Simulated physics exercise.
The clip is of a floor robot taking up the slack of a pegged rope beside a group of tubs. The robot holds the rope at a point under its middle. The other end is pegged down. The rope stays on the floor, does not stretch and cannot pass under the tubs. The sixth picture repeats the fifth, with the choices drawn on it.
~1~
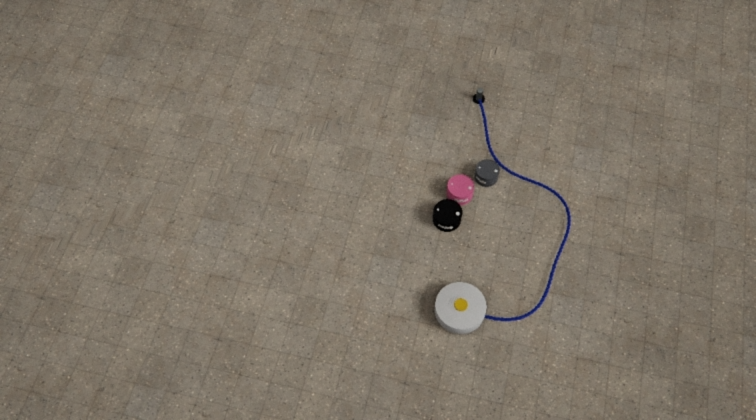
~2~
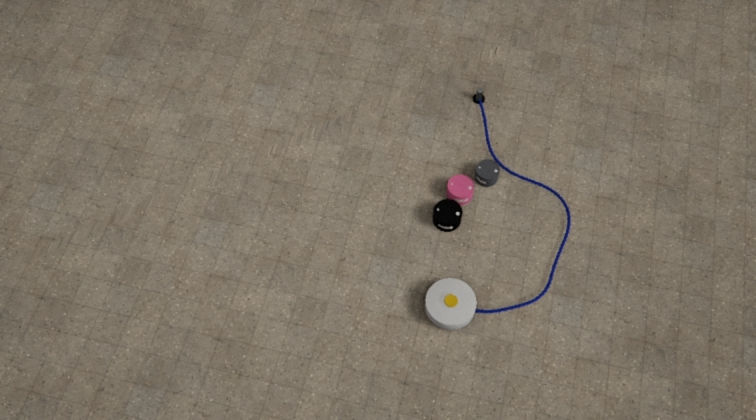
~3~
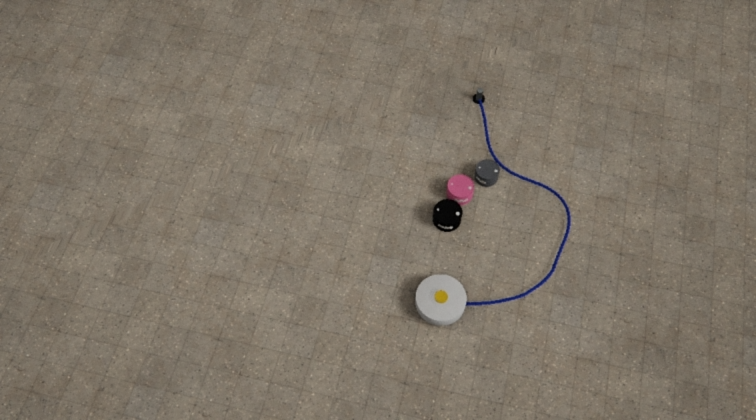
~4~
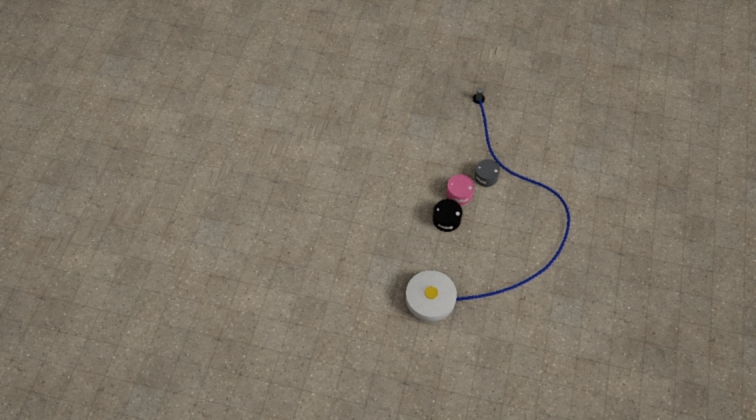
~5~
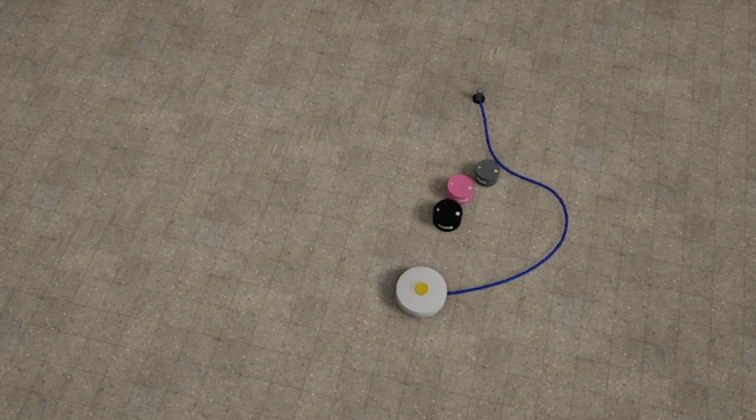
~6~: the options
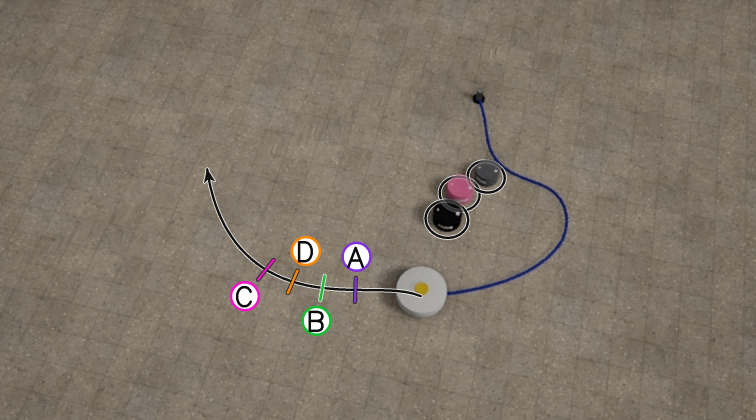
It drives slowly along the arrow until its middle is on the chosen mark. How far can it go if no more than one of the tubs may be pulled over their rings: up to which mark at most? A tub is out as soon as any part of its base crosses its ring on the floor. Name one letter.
It should halt at C.
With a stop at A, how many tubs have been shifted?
The count is none.
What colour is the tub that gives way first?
The grey tub.
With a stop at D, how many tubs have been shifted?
The count is none.
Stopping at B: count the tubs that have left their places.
The count is none.
On the marked copy, A at (355, 290); B at (323, 288); C at (266, 270); D at (293, 282); the route from (421, 296) via (269, 272) to (207, 169).
Taking C. A third of the way, robot (366, 286).
Two thirds of the way, robot (308, 282).
When it is over, robot (265, 266); grey tub (481, 172); none over the rings.
As for the rest, A is within the limit but short; B is within the limit but short; D is within the limit but short.
